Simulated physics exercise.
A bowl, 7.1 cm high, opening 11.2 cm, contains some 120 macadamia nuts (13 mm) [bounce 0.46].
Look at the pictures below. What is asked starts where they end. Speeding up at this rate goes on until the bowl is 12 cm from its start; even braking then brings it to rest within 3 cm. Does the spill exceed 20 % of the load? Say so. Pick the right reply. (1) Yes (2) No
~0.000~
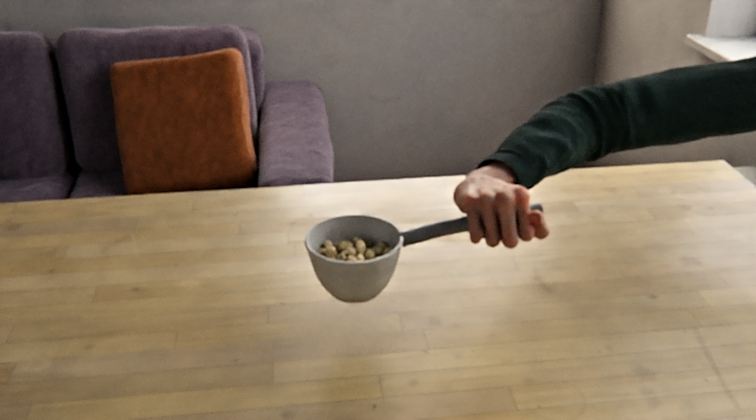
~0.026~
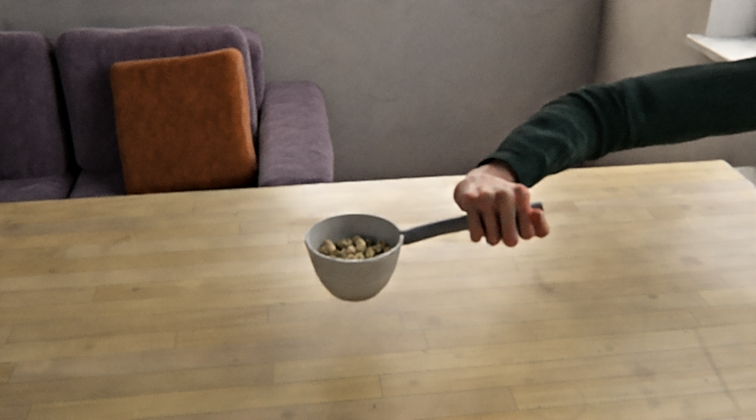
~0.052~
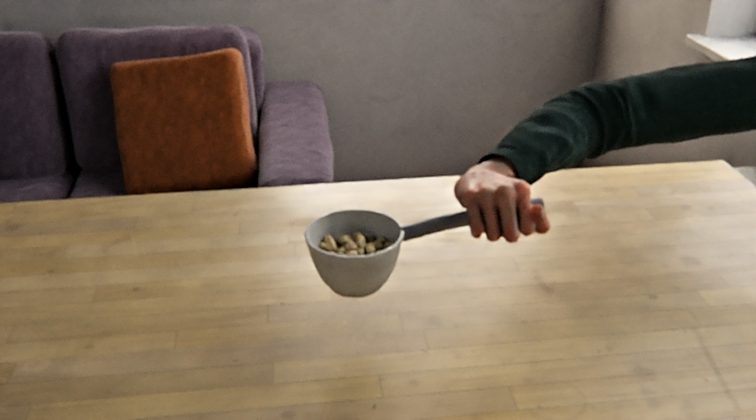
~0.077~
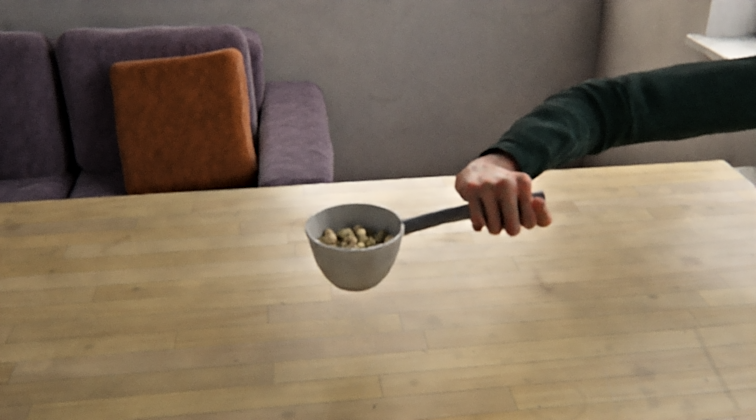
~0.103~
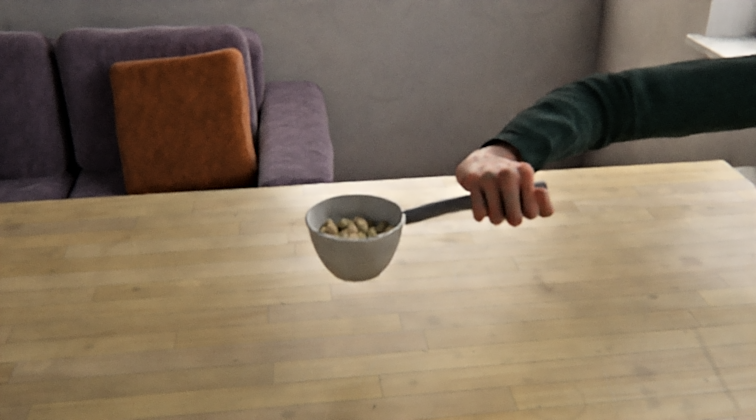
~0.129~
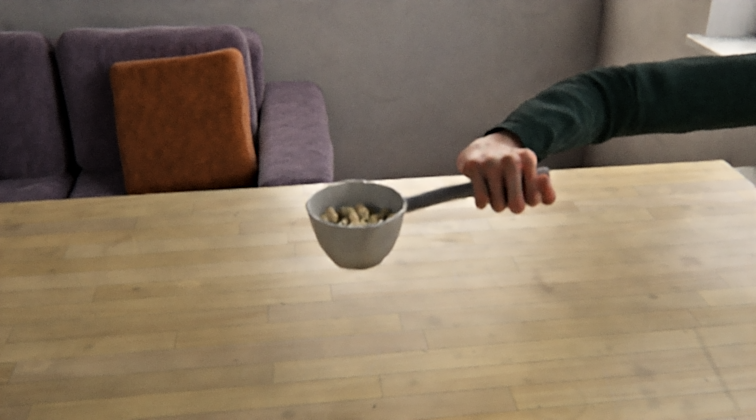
The answer is 2.
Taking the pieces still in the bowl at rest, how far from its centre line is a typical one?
Roughly 3.0 cm.
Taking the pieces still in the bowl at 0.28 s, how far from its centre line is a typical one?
Distance: Roughly 3.0 cm.
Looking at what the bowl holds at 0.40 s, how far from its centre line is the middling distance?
The distance comes out around 3.0 cm.
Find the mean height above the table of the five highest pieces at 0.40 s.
I'd put it at some 28 cm.
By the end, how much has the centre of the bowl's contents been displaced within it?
0.5 cm.
Then, at 0.28 s, bowl 100 %; middle of the pieces not yet landed near (367, 127).
After 0.40 s, bowl 95 %; middle of the pieces not yet landed near (375, 133).
Then, at 0.52 s, bowl 95 %; middle of the pieces not yet landed near (367, 154).
Then, at 0.63 s, bowl 95 %; middle of the pieces not yet landed near (366, 155).
In the end, at 1.0 s, bowl 95 %.
